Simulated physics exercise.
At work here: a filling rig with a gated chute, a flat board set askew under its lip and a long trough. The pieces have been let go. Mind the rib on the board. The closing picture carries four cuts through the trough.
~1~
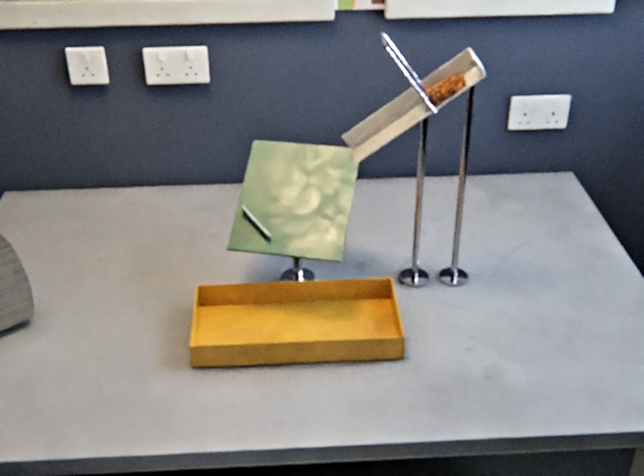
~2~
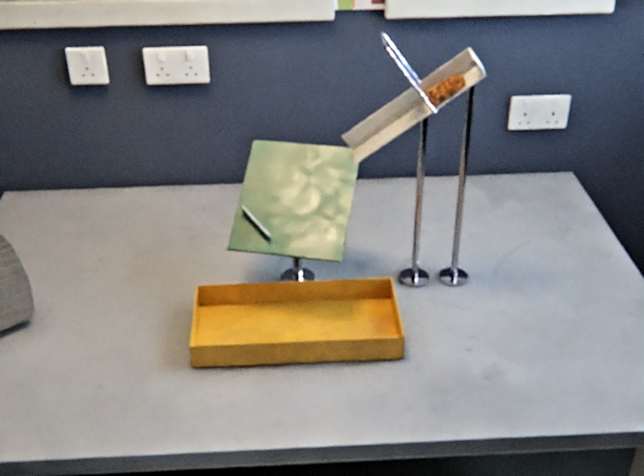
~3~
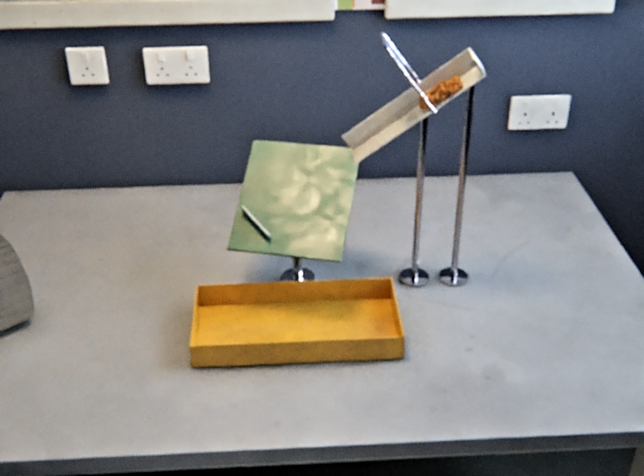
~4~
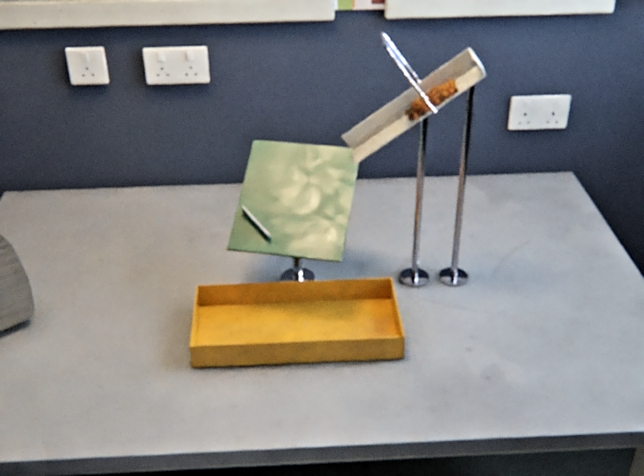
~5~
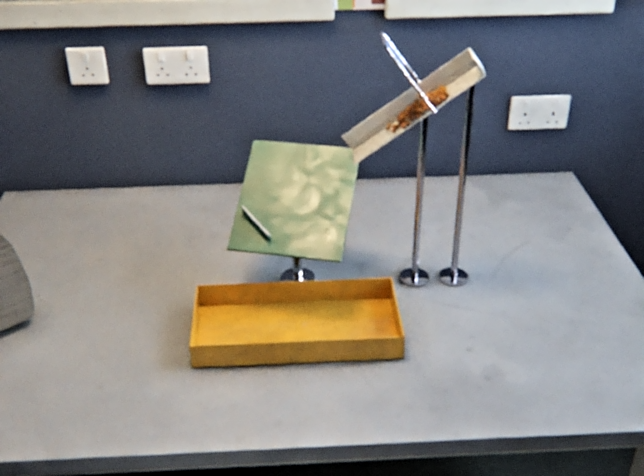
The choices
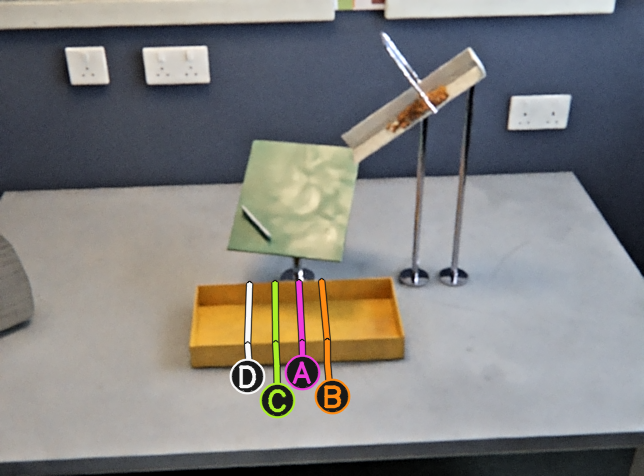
A large pale grey table stands against a dark blue wall with white sockets, seen from slightly above by a camera that stays still. On it are an open yellow trough in front, a tilted green board with a small dark rib behind it, and a sloping pale chute on two metal posts at right. Small orange-brown pieces rest high in the chute, then slide down leftward past the upright gate.
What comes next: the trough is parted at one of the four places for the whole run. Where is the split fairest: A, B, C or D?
Choose C.
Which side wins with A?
The left side.
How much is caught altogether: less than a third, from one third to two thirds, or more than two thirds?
More than two thirds.
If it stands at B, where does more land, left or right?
The left side.
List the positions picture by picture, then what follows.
In the first picture, load behind the gate (441, 90), roasted chickpeas; lip of the chute (354, 157), sloping fairly steeply.
In the second picture, middle of the board (295, 198), tilted fairly steeply; middle of its low edge (283, 255); of its high edge (307, 144).
In the third picture, front corners of the trough (190, 346) and (404, 337), empty; front of the load (422, 107).
In the fourth picture, middle of the load (433, 101); its front (407, 114), roughly a quarter of the way to the lip; rib from (242, 206) to (269, 234).
In the fifth picture, middle of the load (420, 105); its front (388, 128), roughly half of the way to the lip.
On the marked copy, line A crosses the front rim at (302, 341); line B crosses the front rim at (327, 340); line C crosses the front rim at (275, 342); line D crosses the front rim at (247, 343).
With A, of what is caught, almost all on the left of the divider, just a few on the right.
With B, of what is caught, every piece on the left of the divider, not one piece on the right.
With C, of what is caught, roughly half on the left of the divider, roughly half on the right.
With D, of what is caught, about a tenth on the left of the divider, almost all on the right.
